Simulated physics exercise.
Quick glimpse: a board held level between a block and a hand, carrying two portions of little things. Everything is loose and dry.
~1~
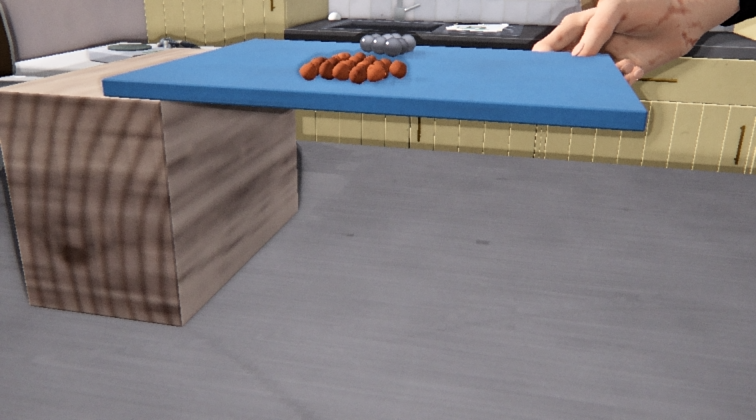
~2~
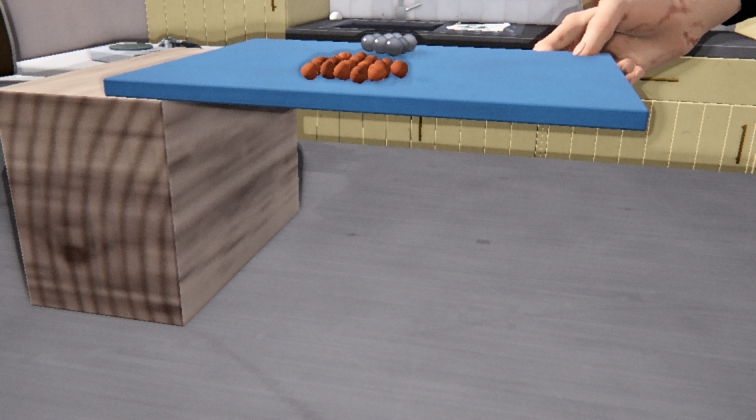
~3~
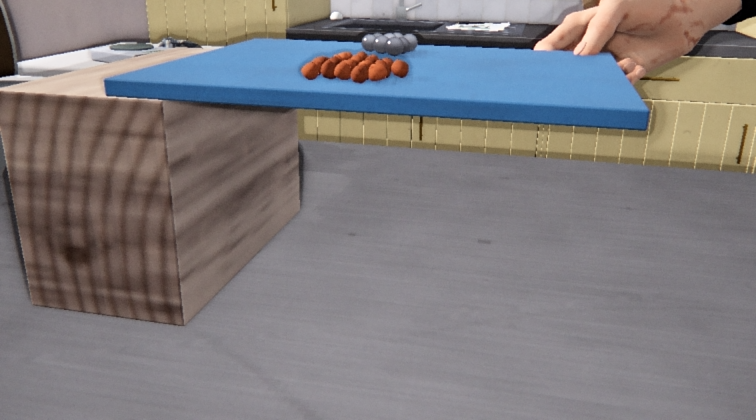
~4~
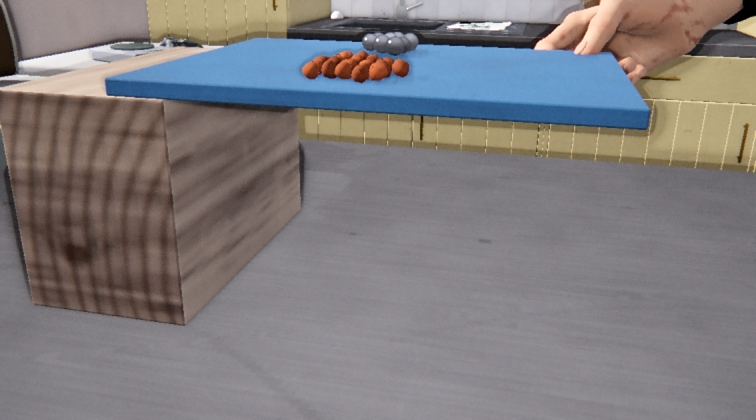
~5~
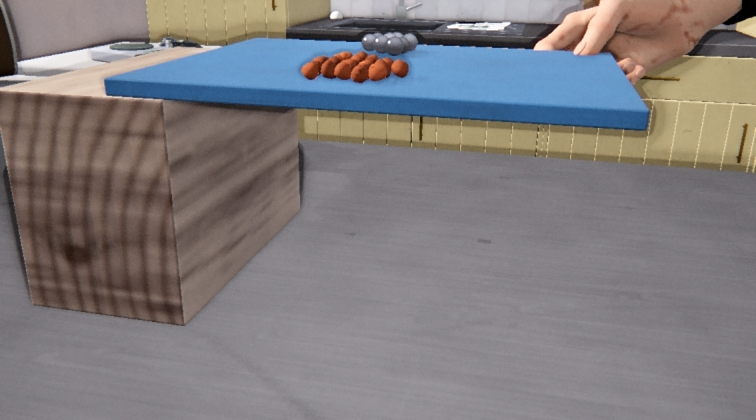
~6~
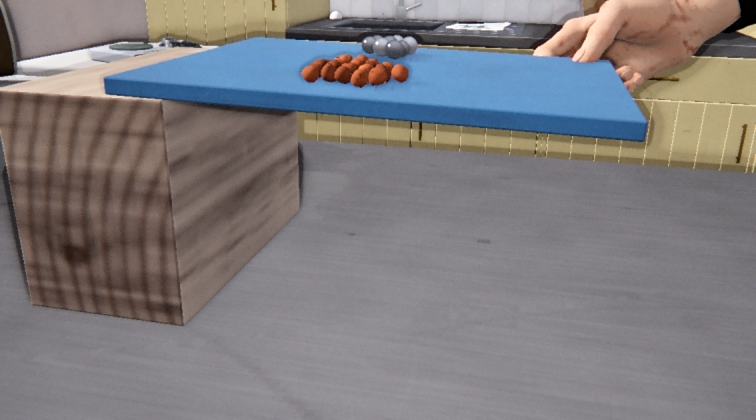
In a kitchen, a blue board rests on a wooden block at left and is held level by a hand at right, carrying a cluster of reddish-brown pellets in front of some grey balls. For most of the clip nothing visibly moves, then the hand lowers the right end very slightly while both clusters stay put.
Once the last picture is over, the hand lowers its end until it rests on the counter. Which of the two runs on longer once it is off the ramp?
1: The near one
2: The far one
Answer: 2.
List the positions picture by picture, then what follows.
In the first picture, held end of the board at (626, 117), level; block at (178, 164), tall, over half the board's length; front handful at (351, 68), a few clay pellets; back handful at (388, 43), a few steel balls.
In the second picture, held end of the board at (627, 116), level; back handful at (389, 43).
In the third picture, held end of the board at (628, 116), level; front handful at (352, 67).
In the fourth picture, held end of the board at (629, 115), level; back handful at (390, 42).
In the fifth picture, held end of the board at (628, 116), level; front handful at (352, 67).
In the sixth picture, held end of the board at (626, 127), down by 1°; block at (180, 163); front handful at (352, 70), not moving; back handful at (390, 45), not moving.
Then, 0.35 s past the last view, board sloping at 11°; front handful all still on the board; back handful all still on the board.
Then, 0.79 s past the last view, board sloping at 24°; front handful all still on the board; back handful mostly less than half a board's length out.
Then, 1.27 s past the last view, board resting at 34°; front handful mostly less than half a board's length out; back handful mostly one to two board lengths out.
Finally, board resting at 34°; front handful mostly less than half a board's length out; back handful mostly more than two board lengths out, most gone off the counter; the back handful has gone farther.
